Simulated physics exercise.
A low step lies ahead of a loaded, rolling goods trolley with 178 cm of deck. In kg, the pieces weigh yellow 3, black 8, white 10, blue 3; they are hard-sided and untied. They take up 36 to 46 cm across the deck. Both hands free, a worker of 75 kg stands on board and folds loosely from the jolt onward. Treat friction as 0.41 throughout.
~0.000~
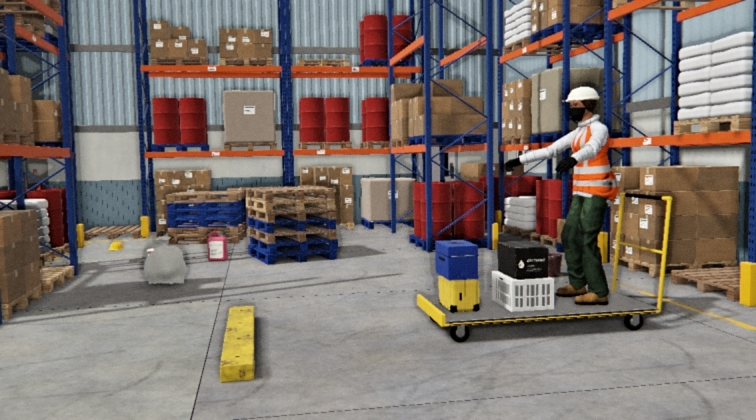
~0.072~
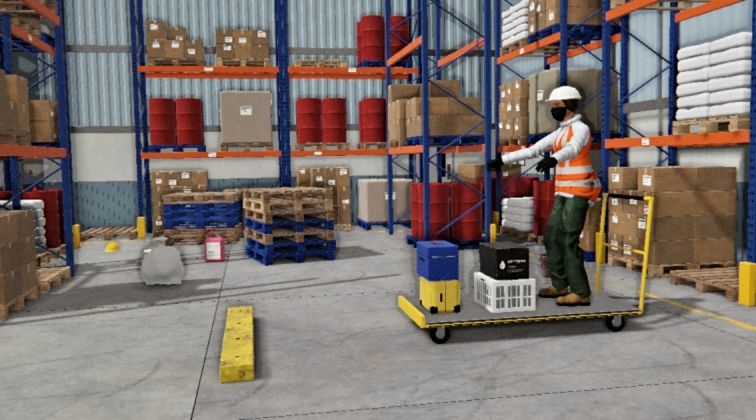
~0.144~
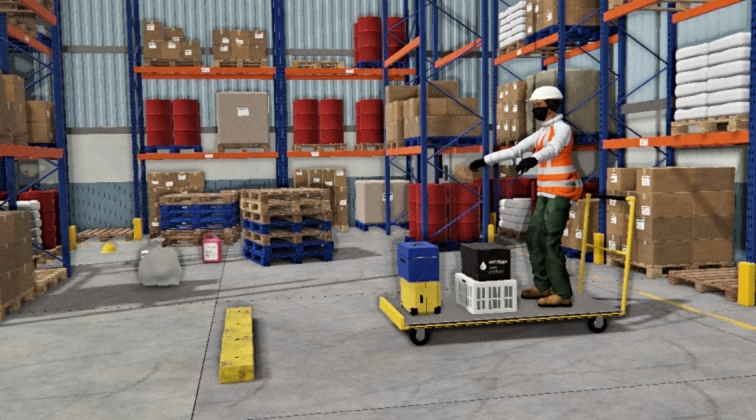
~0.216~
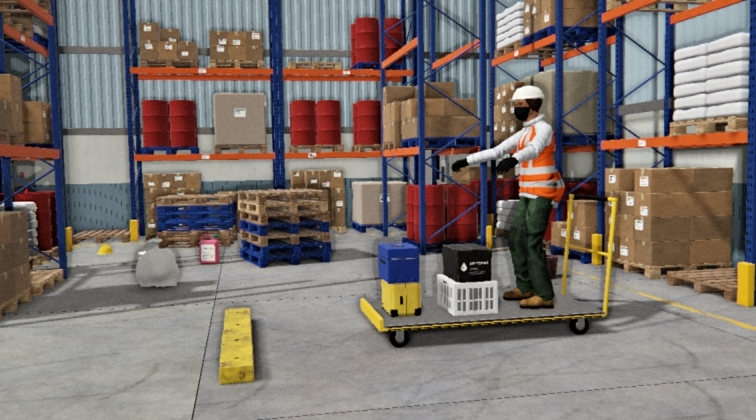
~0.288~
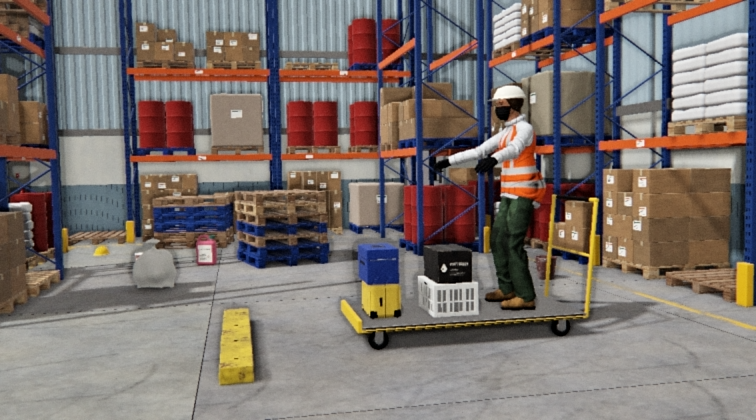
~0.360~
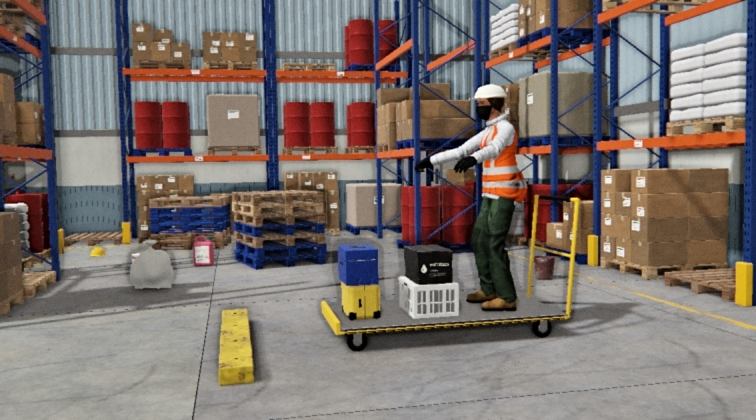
A worker in an orange vest and white helmet riding a loaded flatbed trolley leftward across a warehouse floor, arms held forward.
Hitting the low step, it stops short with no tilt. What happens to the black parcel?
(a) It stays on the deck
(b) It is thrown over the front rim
Option a: It stays on the deck.
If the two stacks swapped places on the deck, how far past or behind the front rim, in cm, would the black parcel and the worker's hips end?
Outcome - black: 90 cm past rim; hips: 50 cm behind rim.
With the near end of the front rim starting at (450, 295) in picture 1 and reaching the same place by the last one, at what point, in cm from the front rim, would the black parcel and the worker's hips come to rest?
Then black 120 past, hips 60 past.
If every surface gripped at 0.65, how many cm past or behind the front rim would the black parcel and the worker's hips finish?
Then the black one stays 30 cm short of the rim and the hips end 60 cm back from it.
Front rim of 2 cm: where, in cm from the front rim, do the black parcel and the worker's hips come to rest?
Black 30 past, hips 30 behind.
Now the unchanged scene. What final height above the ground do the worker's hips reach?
Around 50 centimetres up.
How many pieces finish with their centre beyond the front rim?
1.
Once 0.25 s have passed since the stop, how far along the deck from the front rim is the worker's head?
80 cm behind the rim.
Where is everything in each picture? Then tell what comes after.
In the first frame, black parcel (522, 259), white crate (522, 290), rim corner (444, 321); 0 cm covered, 149 to go.
In the second frame, black parcel (503, 260), white crate (504, 291), rim corner (423, 323); 16 cm covered, 133 to go.
In the third frame, black parcel (485, 261), white crate (485, 292), rim corner (403, 324); 32 cm covered, 117 to go.
In the fourth frame, black parcel (466, 262), white crate (466, 293), rim corner (382, 326); 48 cm covered, 101 to go.
In the fifth frame, black parcel (447, 263), white crate (447, 295), rim corner (360, 328); 64 cm covered, 85 to go.
In the sixth frame, black parcel (428, 264), white crate (428, 296), rim corner (338, 329); 80 cm covered, 69 to go. Speed about 2.2 m/s.
Impact comes at 0.67 s.
After 1.22 s the black parcel is 23 cm behind the rim, tilted 40°, near (267, 269) in the last picture's view.
After 1.67 s the black parcel is 26 cm behind the rim, tilted 30°, near (271, 269) in the last picture's view.
Final state at 4.0 s, past the rim, blue toolbox; behind it, yellow suitcase, black parcel, white crate and the worker's hips.
